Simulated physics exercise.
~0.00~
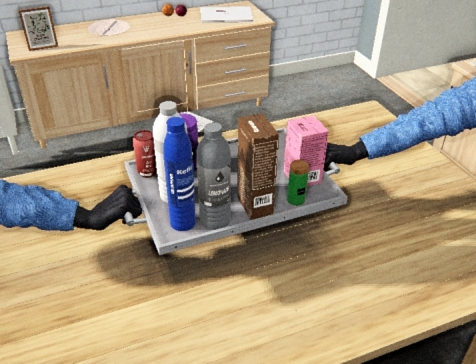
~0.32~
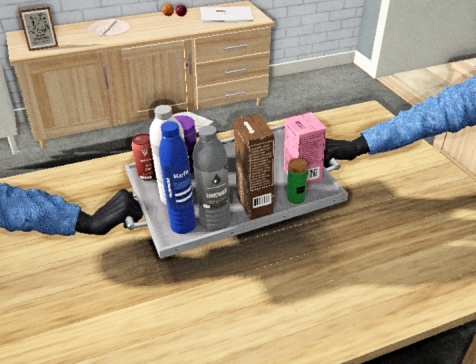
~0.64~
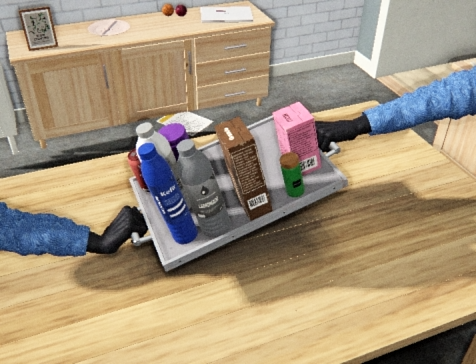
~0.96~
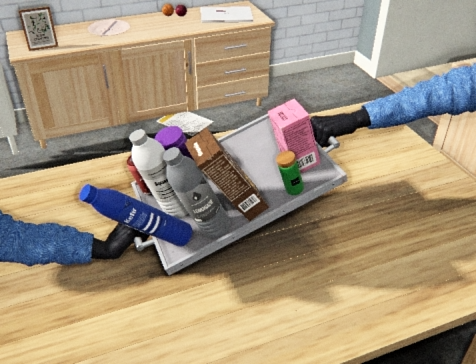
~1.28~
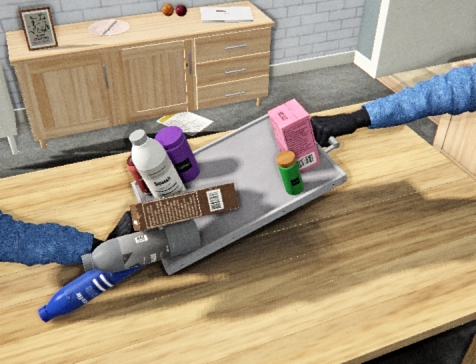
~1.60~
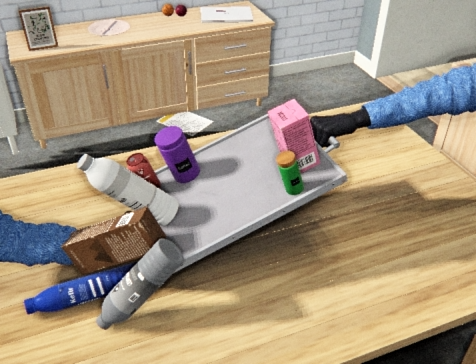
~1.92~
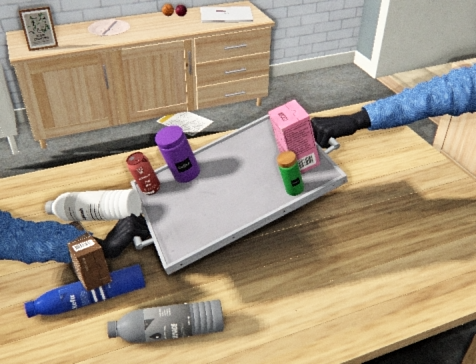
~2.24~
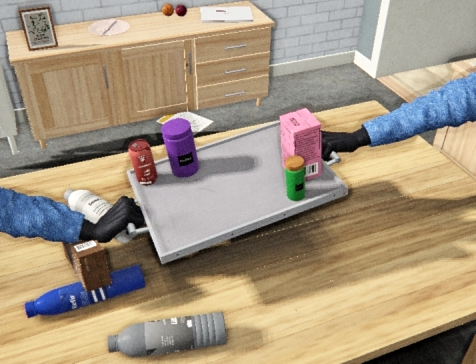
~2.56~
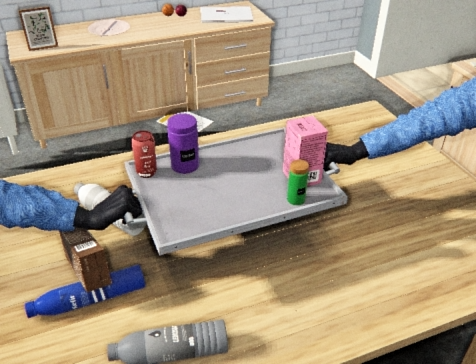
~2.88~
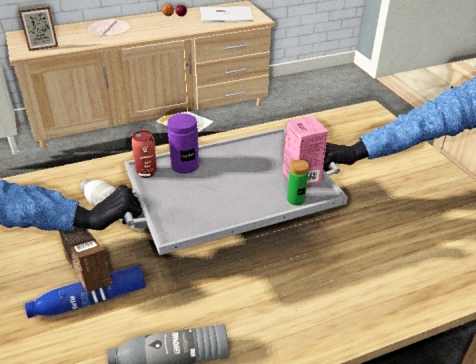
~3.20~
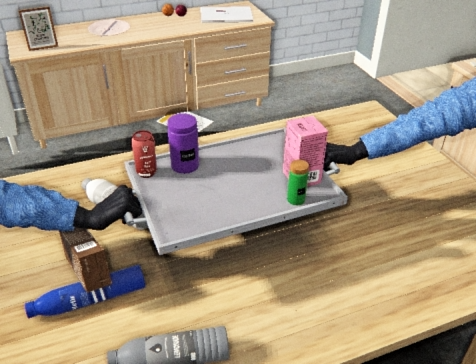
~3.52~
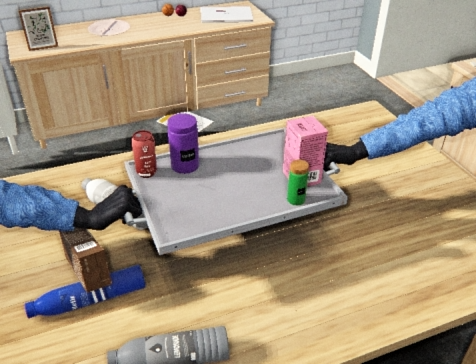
Gloved hands tilting a loaded tray down to the left, spilling four containers onto the table, then levelling it with four aboard.
